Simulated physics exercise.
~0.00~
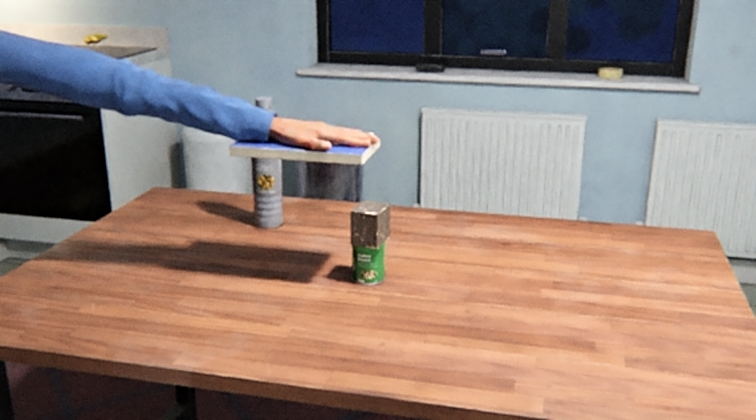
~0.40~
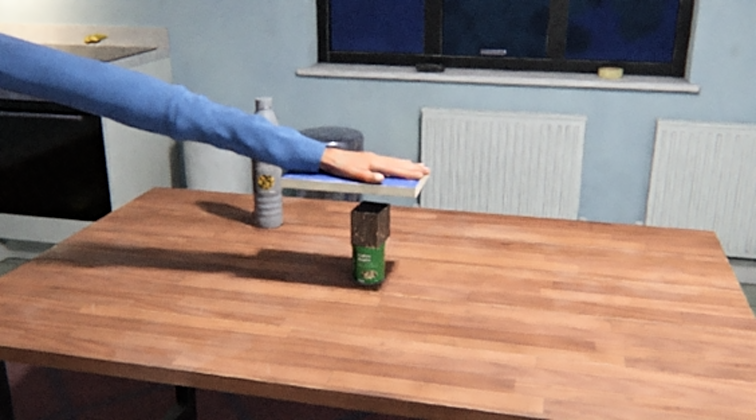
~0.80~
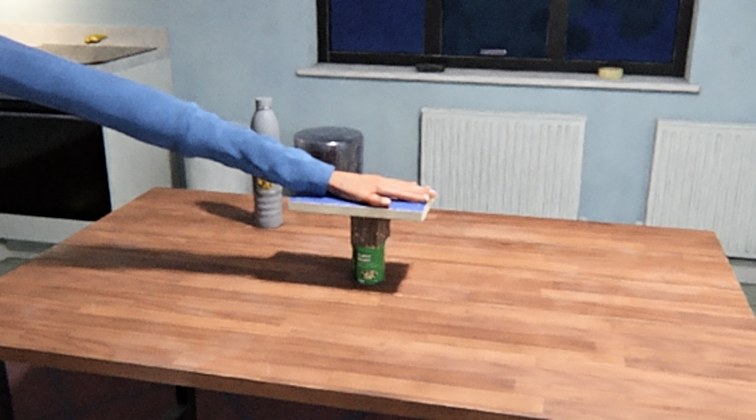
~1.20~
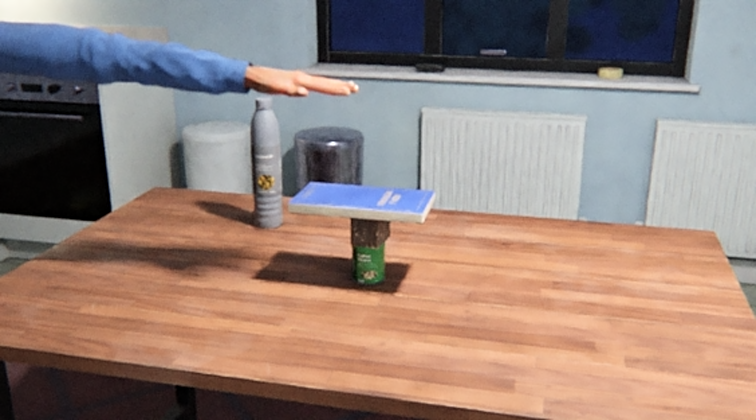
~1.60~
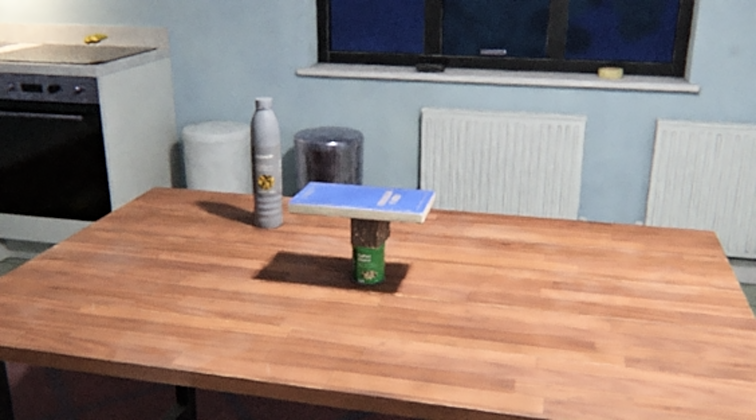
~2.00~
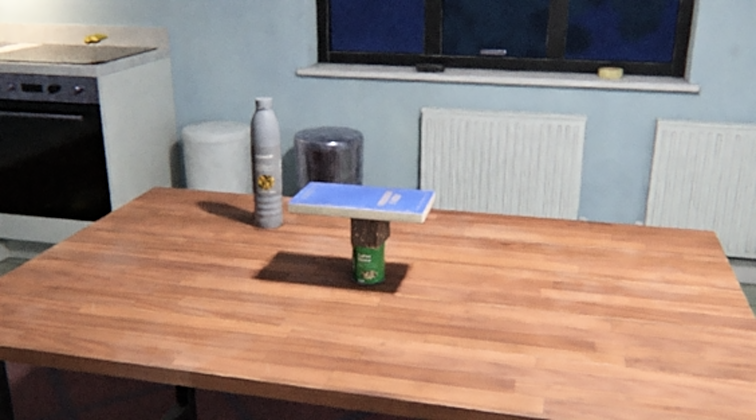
A hand lowers a blue book onto a block atop a green tin, and it balances.
